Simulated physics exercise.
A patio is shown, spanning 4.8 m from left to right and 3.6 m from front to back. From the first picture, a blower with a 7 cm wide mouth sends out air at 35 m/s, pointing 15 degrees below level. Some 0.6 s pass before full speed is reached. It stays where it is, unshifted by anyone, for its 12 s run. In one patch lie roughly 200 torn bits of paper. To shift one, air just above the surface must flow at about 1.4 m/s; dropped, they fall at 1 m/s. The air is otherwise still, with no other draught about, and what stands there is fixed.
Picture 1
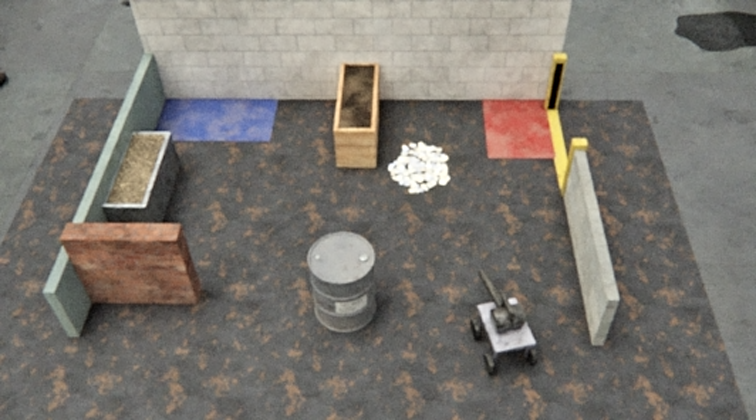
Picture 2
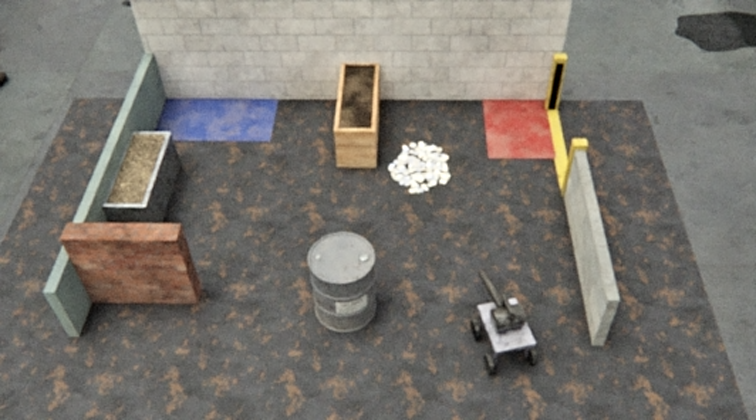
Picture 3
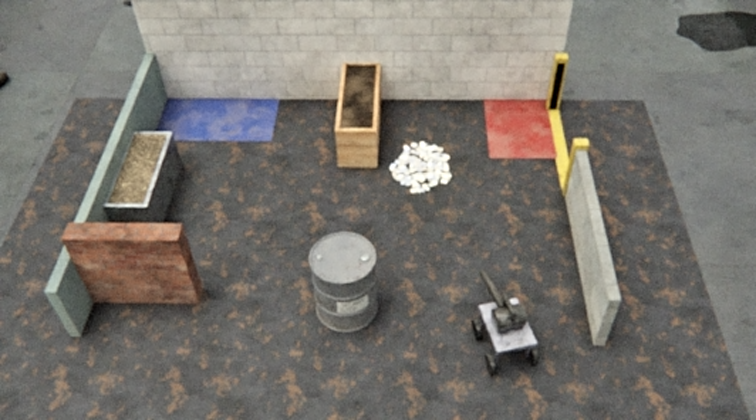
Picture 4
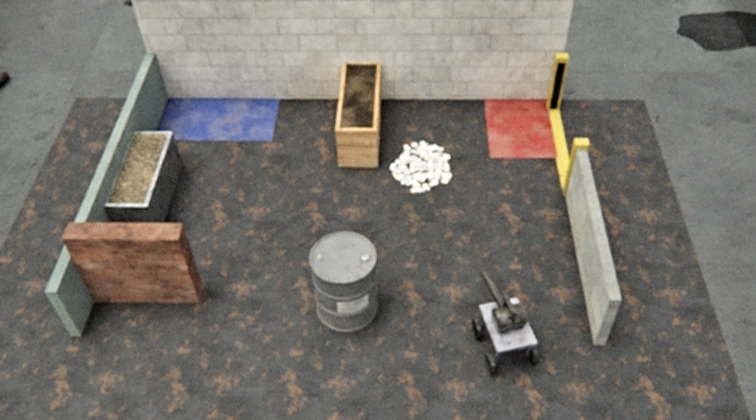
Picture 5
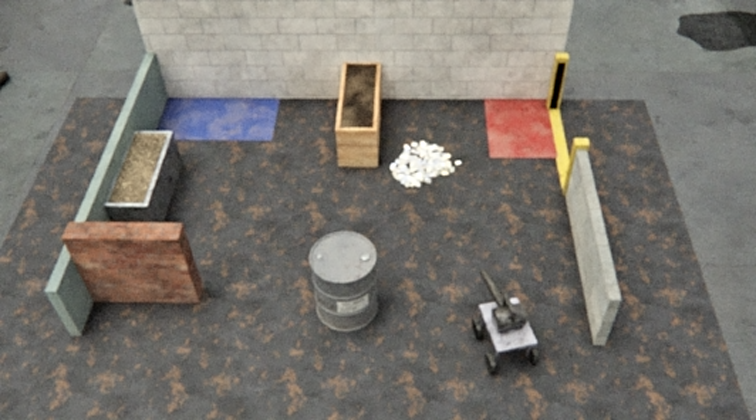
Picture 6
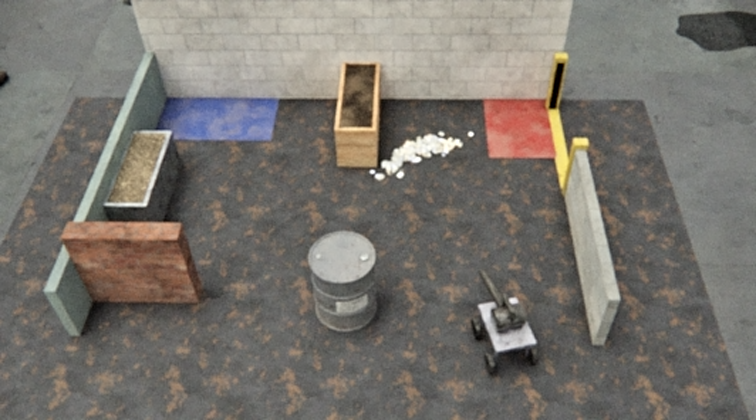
On a patio, a heap of torn white paper bits lay still near a wooden planter while a small wheeled blower stood unmoving, then the bits shifted and spread into a slanting streak.
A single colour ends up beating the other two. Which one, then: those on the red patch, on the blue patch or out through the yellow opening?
I would say red.
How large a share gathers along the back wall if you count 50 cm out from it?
About 90 per cent.
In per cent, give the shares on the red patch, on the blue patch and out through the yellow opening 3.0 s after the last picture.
About 15 per cent red, 0 per cent blue and 0 per cent yellow.
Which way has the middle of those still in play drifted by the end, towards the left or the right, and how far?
The middle moved leftwards, roughly 0.4 m.
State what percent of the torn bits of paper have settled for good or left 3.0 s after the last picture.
Roughly 30 % of them.
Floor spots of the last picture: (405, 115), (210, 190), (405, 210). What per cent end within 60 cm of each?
50 %, 0 %, 0 %.
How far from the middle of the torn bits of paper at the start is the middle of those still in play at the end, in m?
Roughly 1.2 m.
Then, 1.6 s after the last picture the count stands so, 0 % are on the blue patch, 0 % out through the yellow opening and 8 % on the red patch; the middle of those still in play is near (396, 98).
Then, 3.0 s after the last picture the count stands so, 0 % are on the blue patch, 0 % out through the yellow opening and 14 % on the red patch; the middle of those still in play is near (396, 98).
Then, 5.8 s after the last picture the count stands so, 0 % are on the blue patch, 2 % out through the yellow opening and 24 % on the red patch; the middle of those still in play is near (396, 98).
Then, 11.1 s after the last picture, at the end, 0 % are on the blue patch, 2 % out through the yellow opening and 34 % on the red patch; the middle of those still in play is near (396, 96).
